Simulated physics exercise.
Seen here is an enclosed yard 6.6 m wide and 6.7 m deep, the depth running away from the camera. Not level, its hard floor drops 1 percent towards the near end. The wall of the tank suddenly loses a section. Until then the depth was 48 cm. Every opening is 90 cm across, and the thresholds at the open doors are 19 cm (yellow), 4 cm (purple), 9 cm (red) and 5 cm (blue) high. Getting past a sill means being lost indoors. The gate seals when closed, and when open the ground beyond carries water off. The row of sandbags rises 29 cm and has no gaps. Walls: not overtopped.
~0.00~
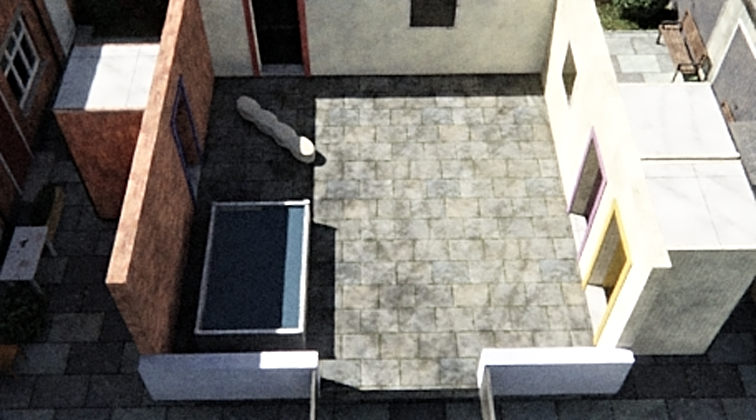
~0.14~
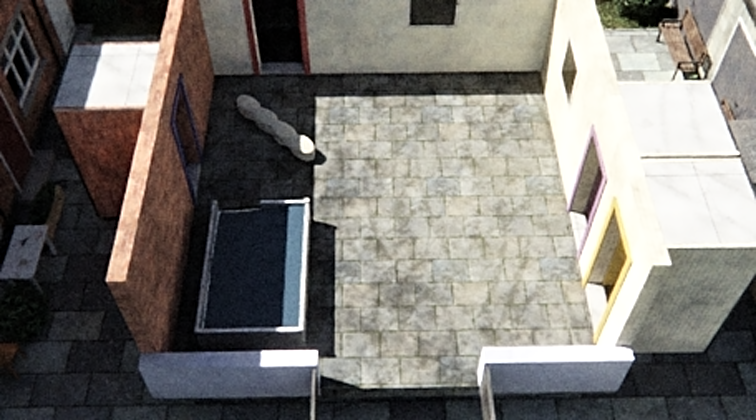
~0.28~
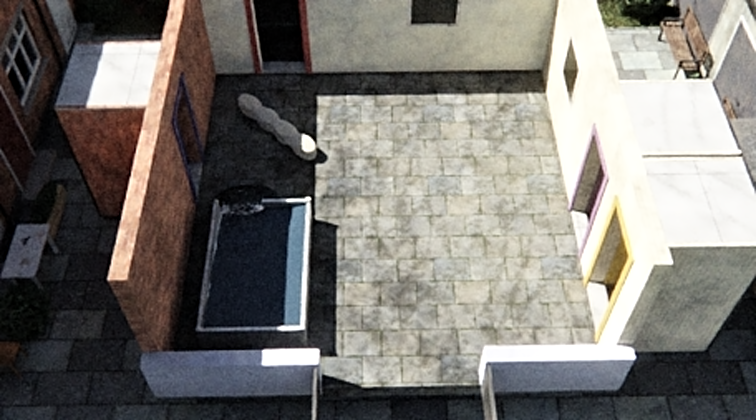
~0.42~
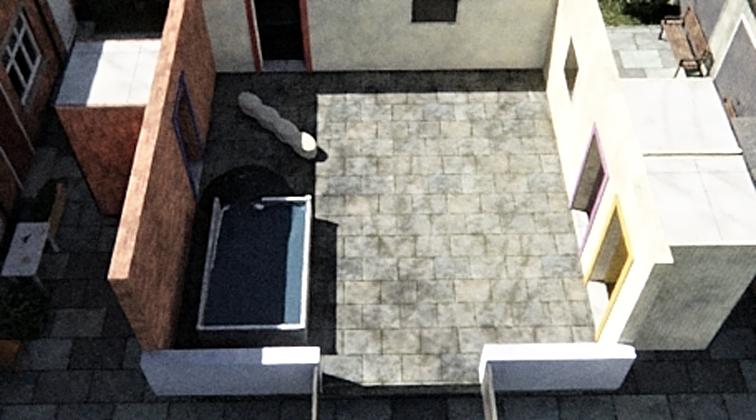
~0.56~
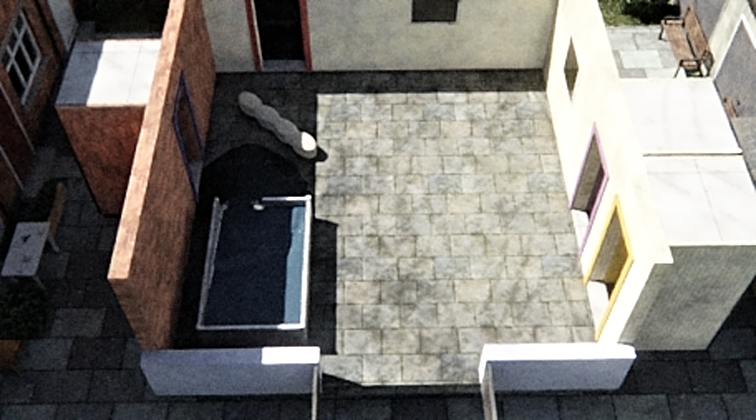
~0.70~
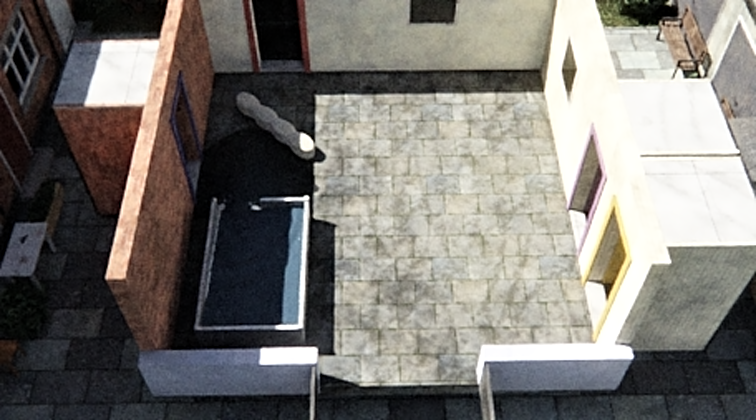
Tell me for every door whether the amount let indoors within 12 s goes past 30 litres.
Here it is: The yellow door stays short of it; the purple door stays short of it; the red door stays short of it; the blue door goes past it.
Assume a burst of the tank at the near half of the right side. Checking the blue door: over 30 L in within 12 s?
So for blue: No.
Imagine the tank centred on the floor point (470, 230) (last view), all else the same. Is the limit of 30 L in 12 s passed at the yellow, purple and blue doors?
Result - yellow door does not exceed it, purple door does not exceed it, blue door does not exceed it.
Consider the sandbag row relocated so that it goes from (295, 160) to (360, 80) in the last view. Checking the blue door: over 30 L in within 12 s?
Next, blue ends up on the high side.
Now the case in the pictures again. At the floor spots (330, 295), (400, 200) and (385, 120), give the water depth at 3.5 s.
First 0 cm, then 1 cm, then 0 cm.
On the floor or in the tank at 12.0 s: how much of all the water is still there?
86 %.
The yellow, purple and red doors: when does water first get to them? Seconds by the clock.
Yellow = 9.0 s, purple = 7.5 s, red = 2.2 s.
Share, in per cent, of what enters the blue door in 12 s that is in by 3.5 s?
Around 40 percent.
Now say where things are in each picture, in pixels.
The first frame shows the tank at (256, 266) is whole and still, 48 cm deep.
In the second frame, the front is at a hidden place, 0.4 m from the gap on the tank's far side; 0.2 m2 of floor is under water; 48 cm left at the back of the tank.
In the third frame, water pours out on the tank's far side and has run 0.8 m, to (263, 190); typically 7 cm deep outside, 48 cm at the tank's back.
In the fourth frame, water pours out on the tank's far side and has run 1.2 m, to (252, 168); typically 5 cm deep outside, 48 cm at the tank's back.
In the fifth frame, the front is at (244, 148), 1.7 m from the gap on the tank's far side; 2.1 m2 of floor is under water; 48 cm left at the back of the tank.
In the sixth frame, water pours out on the tank's far side and has run 2.1 m, to (247, 132); typically 3 cm deep outside, 48 cm at the tank's back.
After 1.4 s water covers 10 % of the floor and is deepest (25 cm) near (235, 213); yellow door not reached, purple door not reached, red door not reached, blue door 11 cm at the sill, 11 L in.
After 2.2 s water covers 15 % of the floor and is deepest (30 cm) near (215, 78); yellow door not reached, purple door not reached, red door not reached, blue door 10 cm at the sill, 41 L in.
After 3.5 s water covers 25 % of the floor and is deepest (24 cm) near (214, 84); yellow door not reached, purple door not reached, red door 10 cm at the sill, 0 L in, blue door 9 cm at the sill, 79 L in.
After 7.0 s water covers 65 % of the floor and is deepest (12 cm) near (253, 144); yellow door not reached, purple door not reached, red door 6 cm at the sill, 2 L in, blue door 10 cm at the sill, 154 L in.
After 12.0 s water covers 80 % of the floor and is deepest (8 cm) near (571, 368); yellow door 5 cm at the sill, 0 L in, purple door 3 cm at the sill, 0 L in, red door 3 cm at the sill, 2 L in, blue door 7 cm at the sill, 210 L in.
